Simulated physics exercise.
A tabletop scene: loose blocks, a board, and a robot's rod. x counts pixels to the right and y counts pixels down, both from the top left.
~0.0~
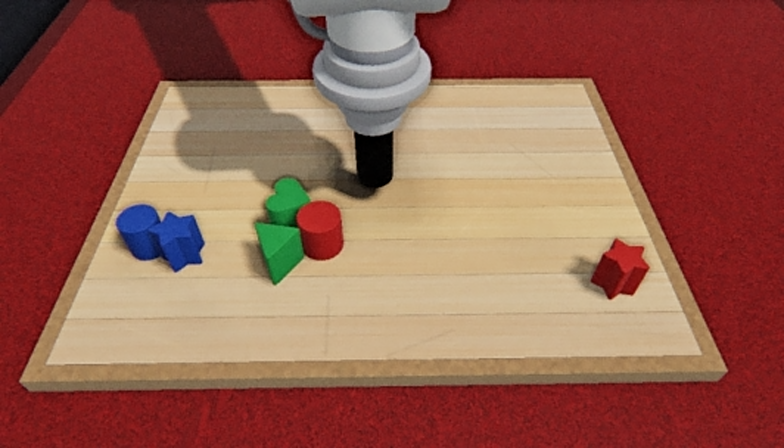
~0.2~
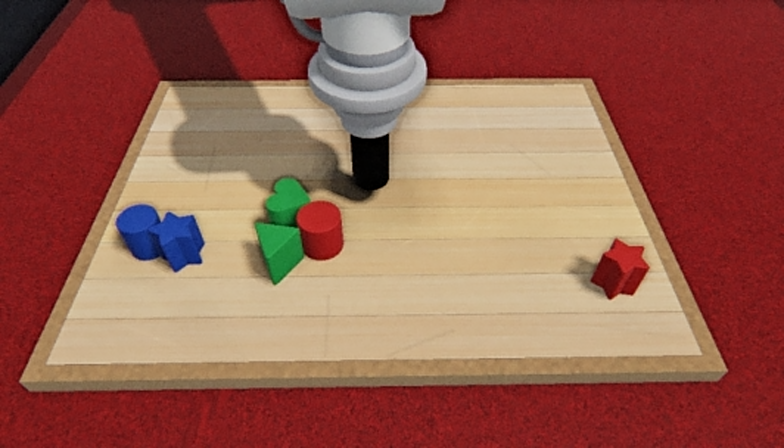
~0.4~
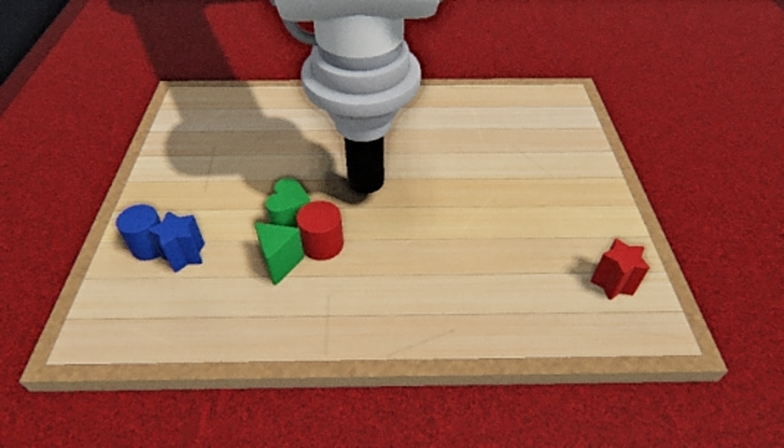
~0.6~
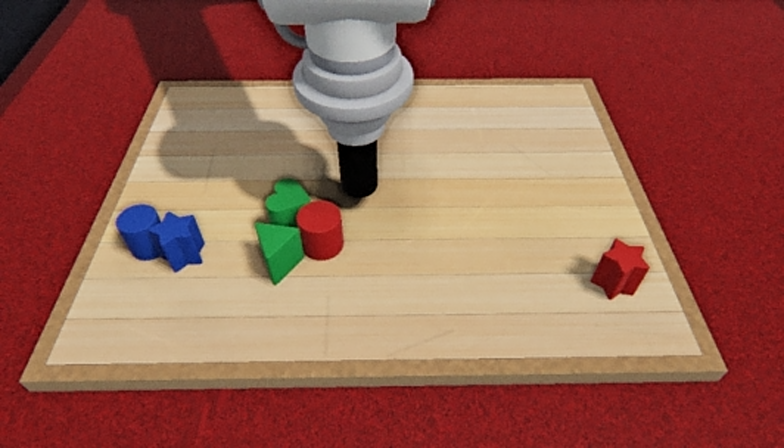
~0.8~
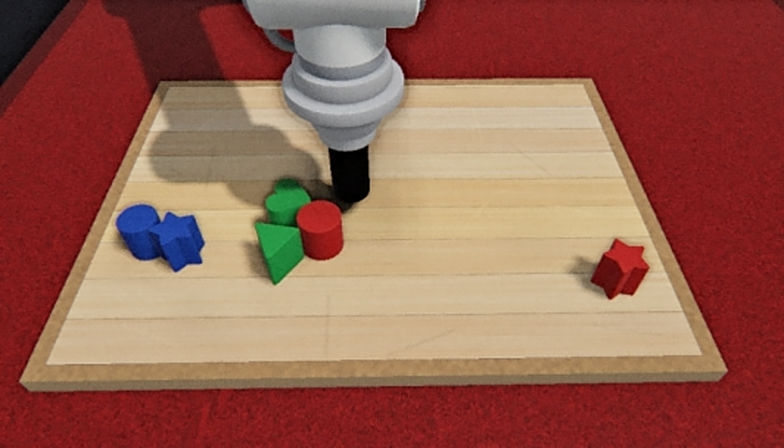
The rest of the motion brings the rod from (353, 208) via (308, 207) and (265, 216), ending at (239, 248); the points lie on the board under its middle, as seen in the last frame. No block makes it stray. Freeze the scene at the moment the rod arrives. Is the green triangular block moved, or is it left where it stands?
The answer is that it is displaced.
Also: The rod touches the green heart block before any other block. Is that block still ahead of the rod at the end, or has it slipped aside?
By then it is in front of the rod.
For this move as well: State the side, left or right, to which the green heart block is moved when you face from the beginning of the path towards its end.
Over to the left.
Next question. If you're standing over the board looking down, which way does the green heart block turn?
It swings round anticlockwise.
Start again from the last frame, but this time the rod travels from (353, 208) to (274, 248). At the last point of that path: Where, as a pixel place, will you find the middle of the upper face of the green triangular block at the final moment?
That would be at about pixel (259, 257).
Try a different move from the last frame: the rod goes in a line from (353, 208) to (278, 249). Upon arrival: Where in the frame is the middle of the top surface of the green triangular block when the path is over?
I'd say the green triangular block ends with its top centre at (255, 258).
What follows on the original path. One third of the way, rod at (304, 190); green heart block at (275, 198), turned 20° anticlockwise.
Two thirds of the way, rod at (261, 199); green triangular block at (270, 239), turned 25° anticlockwise; green heart block at (244, 214), turned 55° anticlockwise.
At the end, rod at (234, 231); green triangular block at (266, 243), turned 50° anticlockwise; green heart block at (213, 249), turned 50° anticlockwise; red circular block not moved.
